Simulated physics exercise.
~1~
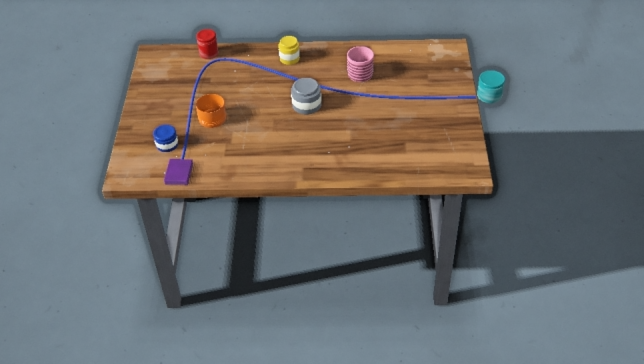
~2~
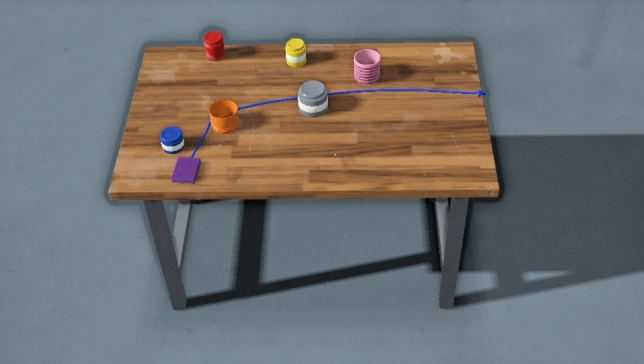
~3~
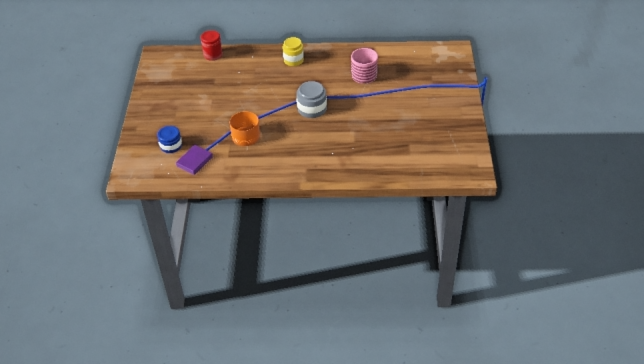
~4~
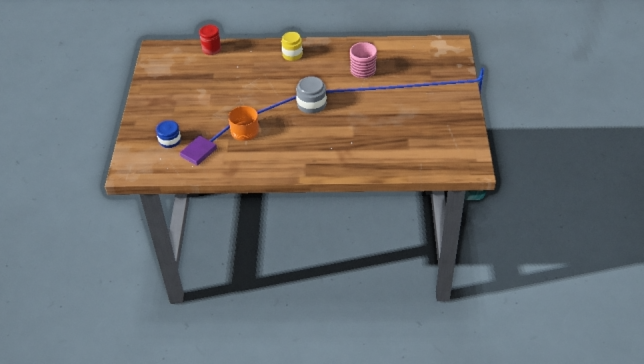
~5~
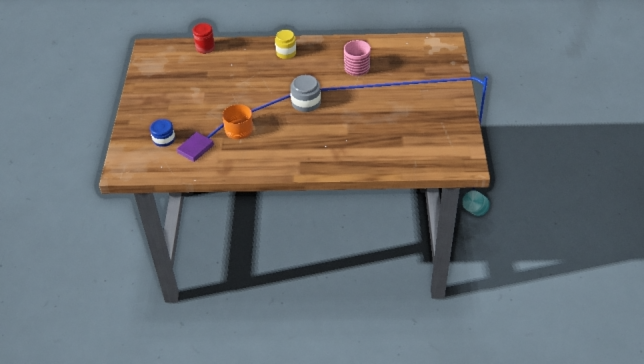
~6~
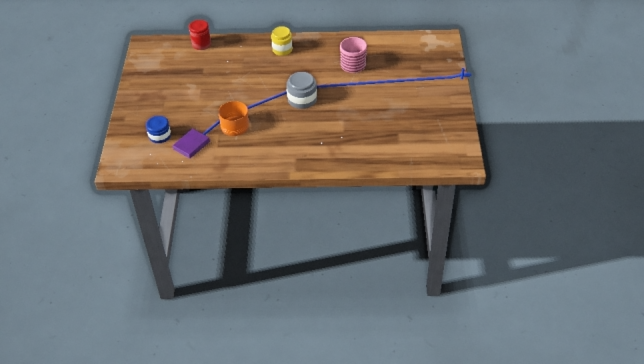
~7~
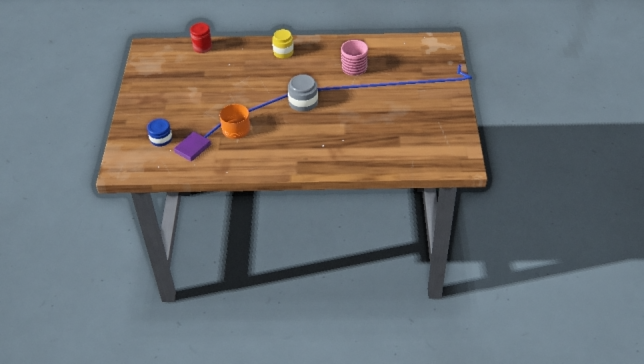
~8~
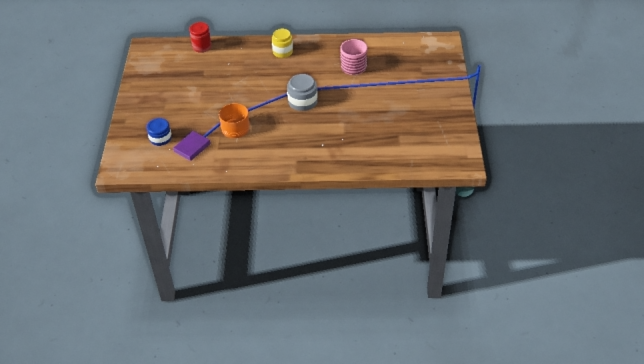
A teal speaker drops off the table's right edge, its cable dragging the orange cup slightly.
